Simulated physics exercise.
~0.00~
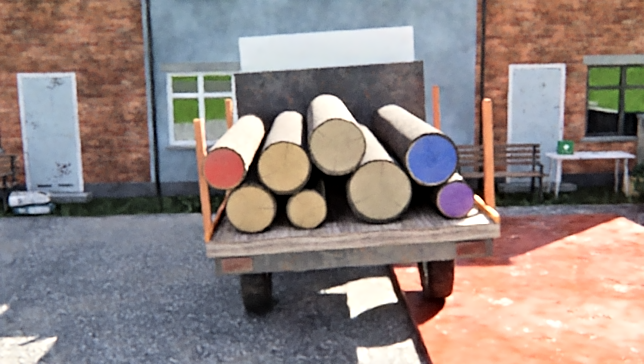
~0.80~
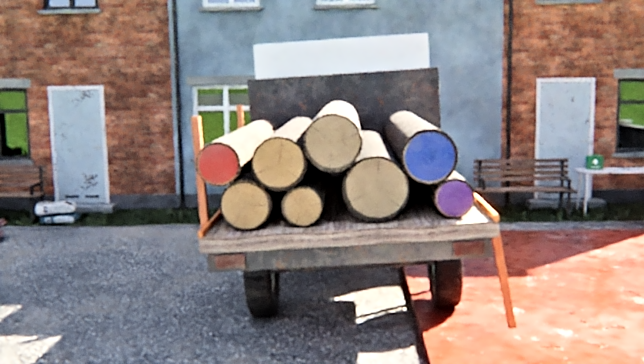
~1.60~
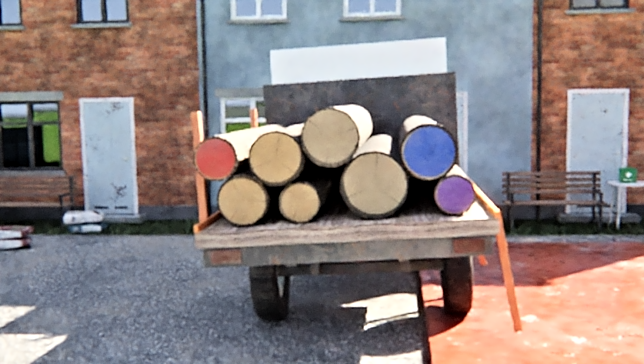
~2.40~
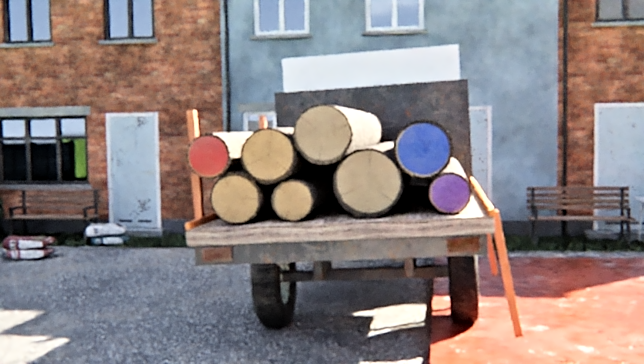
Logs stay stacked on a flatbed lorry as the right-hand posts swing out and down.
